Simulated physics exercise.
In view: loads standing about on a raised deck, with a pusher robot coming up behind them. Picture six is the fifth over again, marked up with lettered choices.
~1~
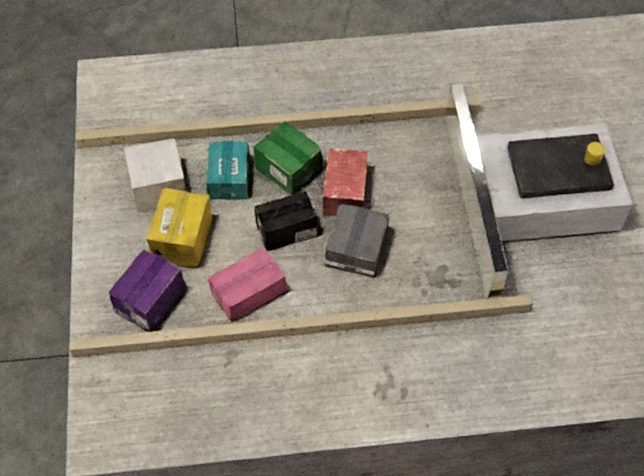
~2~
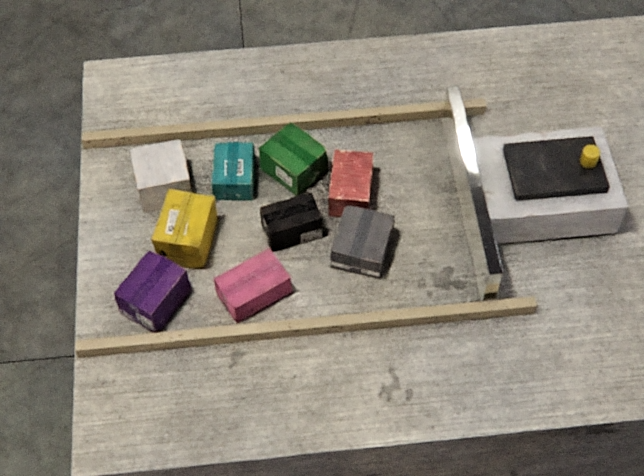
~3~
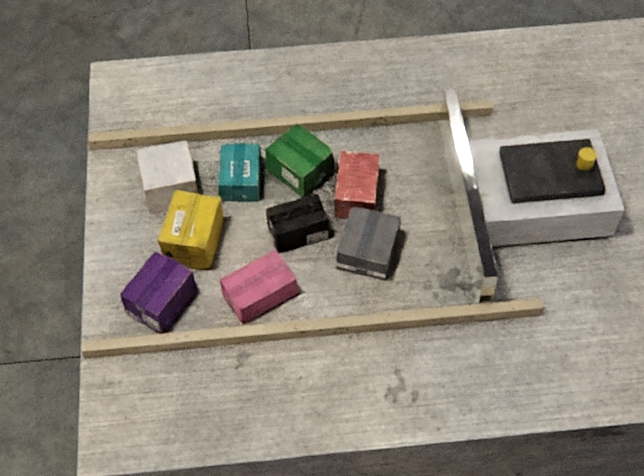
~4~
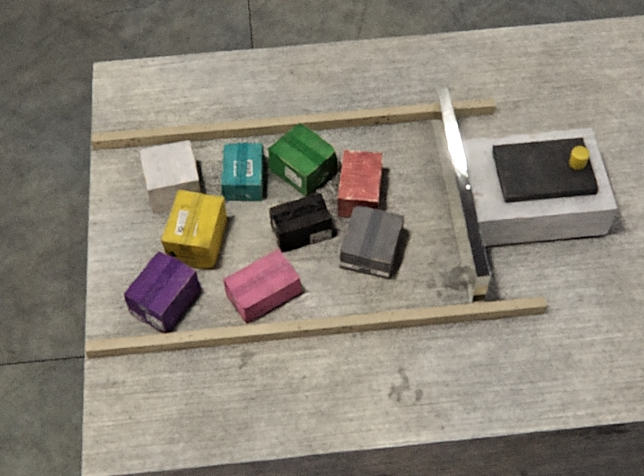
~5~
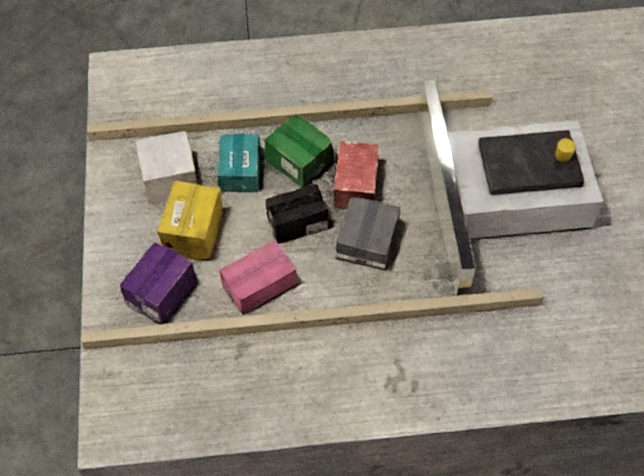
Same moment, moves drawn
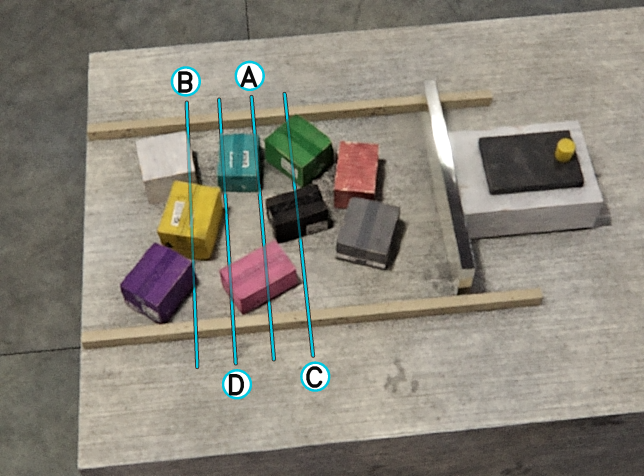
On a raised deck, a pusher robot creeps slightly left toward a group of colourful parcels.
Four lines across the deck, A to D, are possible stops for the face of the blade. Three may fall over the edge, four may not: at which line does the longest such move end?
It should halt at B.
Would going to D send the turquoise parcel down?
No.
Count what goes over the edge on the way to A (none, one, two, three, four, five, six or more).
By then, none.
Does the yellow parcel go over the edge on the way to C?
No.
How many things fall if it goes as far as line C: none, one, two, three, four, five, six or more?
The count is none.
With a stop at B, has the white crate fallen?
Yes.
On the copy, A at (262, 217); B at (192, 224); C at (298, 214); D at (227, 220).
On B. First, robot (431, 170); turquoise parcel (233, 162); green parcel (283, 145).
Then, robot (338, 178); purple parcel (119, 286); white crate (141, 168).
Finally, robot (269, 184); purple parcel over the edge; white crate over the edge; two fallen.
By contrast, A is within the limit but short; C is within the limit but short; D is within the limit but short.
